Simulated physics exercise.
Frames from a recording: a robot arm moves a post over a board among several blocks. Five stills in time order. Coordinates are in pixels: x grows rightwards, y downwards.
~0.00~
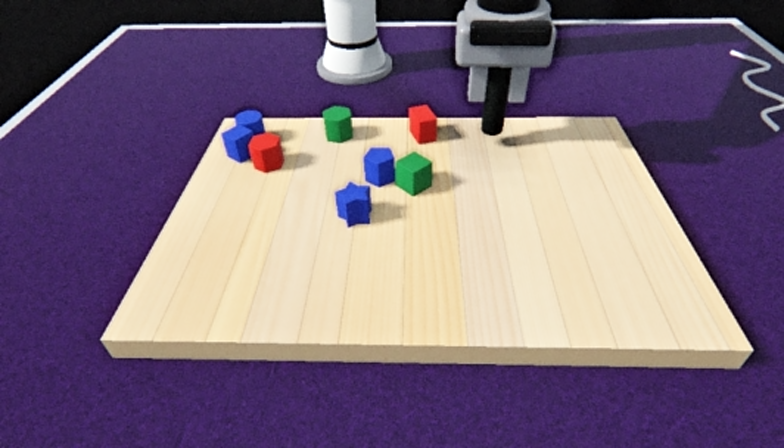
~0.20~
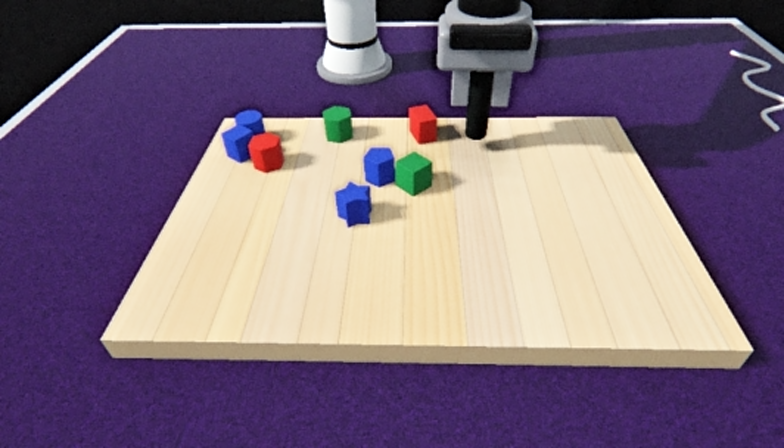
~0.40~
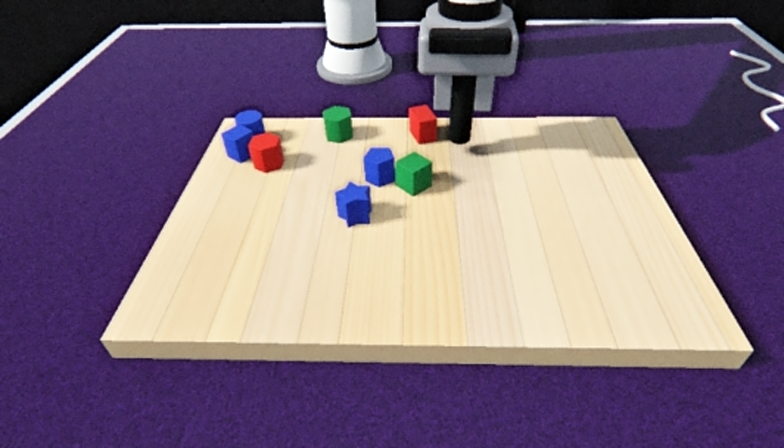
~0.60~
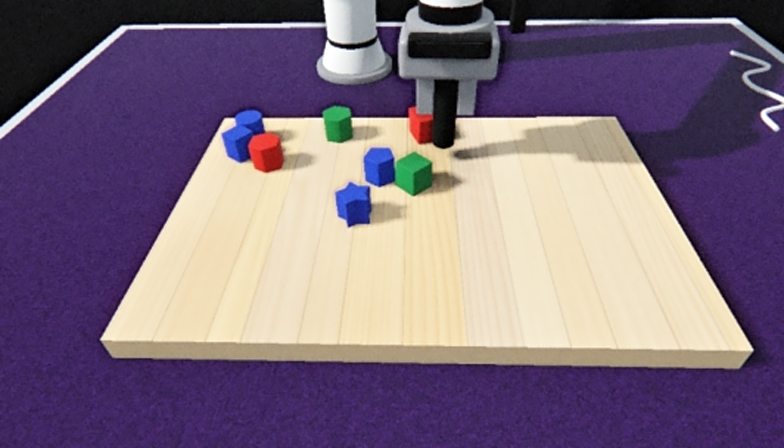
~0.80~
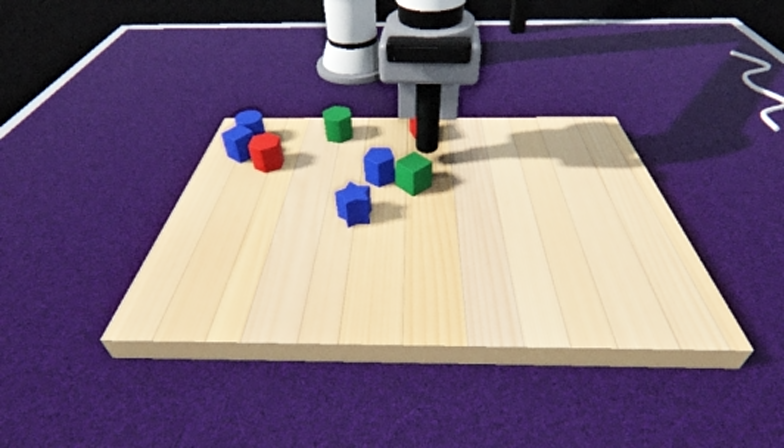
A robot arm slid its black post a short way left and slightly toward the viewer above a wooden board, passing in front of a red block, while the blue, green and red blocks stayed still.
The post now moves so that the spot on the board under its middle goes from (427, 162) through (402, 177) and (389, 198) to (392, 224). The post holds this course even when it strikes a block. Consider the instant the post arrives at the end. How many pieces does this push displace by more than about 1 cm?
Two blocks.
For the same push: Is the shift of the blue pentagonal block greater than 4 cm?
The answer is no.
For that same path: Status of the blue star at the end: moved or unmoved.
Undisturbed, or as good as.
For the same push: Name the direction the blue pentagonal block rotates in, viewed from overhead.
The blue pentagonal block rotates clockwise.
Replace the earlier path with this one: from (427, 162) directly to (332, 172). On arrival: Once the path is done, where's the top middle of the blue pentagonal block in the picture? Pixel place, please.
The middle of its upper face will lie at (362, 160).
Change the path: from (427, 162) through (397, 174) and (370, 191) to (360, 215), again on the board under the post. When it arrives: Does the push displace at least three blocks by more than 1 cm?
No.
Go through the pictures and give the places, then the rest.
Post's lower end at (492, 131); blue star at (354, 192); blue pentagonal block at (379, 154); green square block at (414, 161), in the first frame.
Post at (476, 135); blocks still, in the second frame.
Post at (459, 140); blocks still, in the third frame.
Post at (443, 144); blocks still, in the fourth frame.
Post at (427, 149); blue star at (354, 192); blue pentagonal block at (379, 154); green square block at (414, 161), in the fifth frame.
On the path given first. One third of the way, post at (401, 164); blue pentagonal block at (375, 155); green square block at (411, 169), turned 35° anticlockwise.
Two thirds of the way, post at (388, 185); blue pentagonal block at (367, 159), turned 40° clockwise; green square block at (412, 181), turned 110° anticlockwise.
At the end, post at (391, 210); blue star still; blue pentagonal block at (367, 159), turned 40° clockwise; green square block at (417, 186), turned 145° anticlockwise.
